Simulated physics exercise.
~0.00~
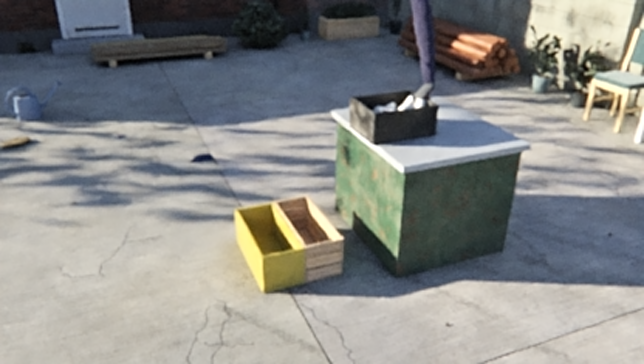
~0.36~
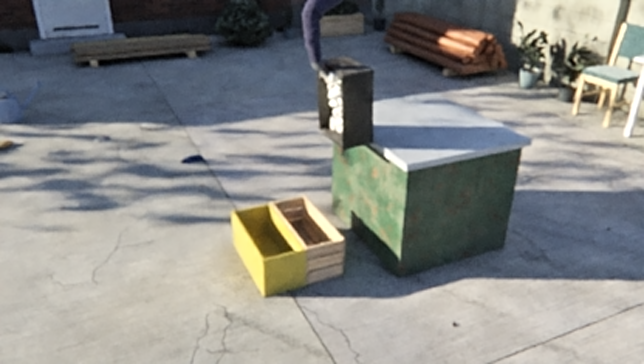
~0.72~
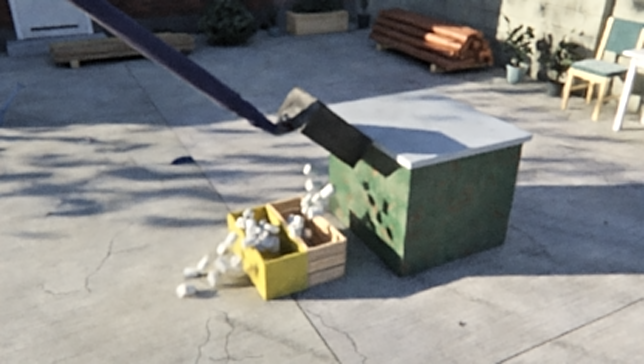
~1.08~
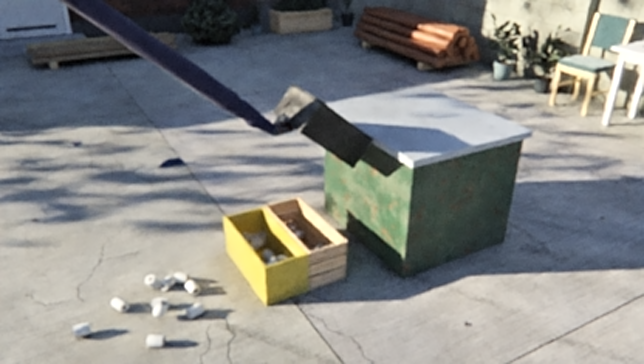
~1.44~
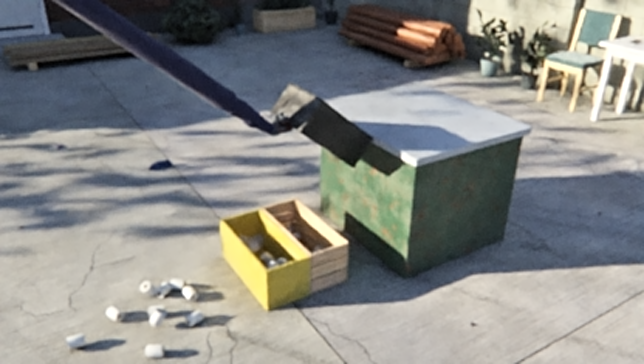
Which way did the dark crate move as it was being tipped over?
It moved to the left, toward the end of the bench above the yellow box and wooden bin.
A dark crate at the edge of a green bench was tipped over by a long arm, spilling small white rolls down toward the yellow box and wooden bin below. Many landed inside them, while others scattered on the ground to the left.
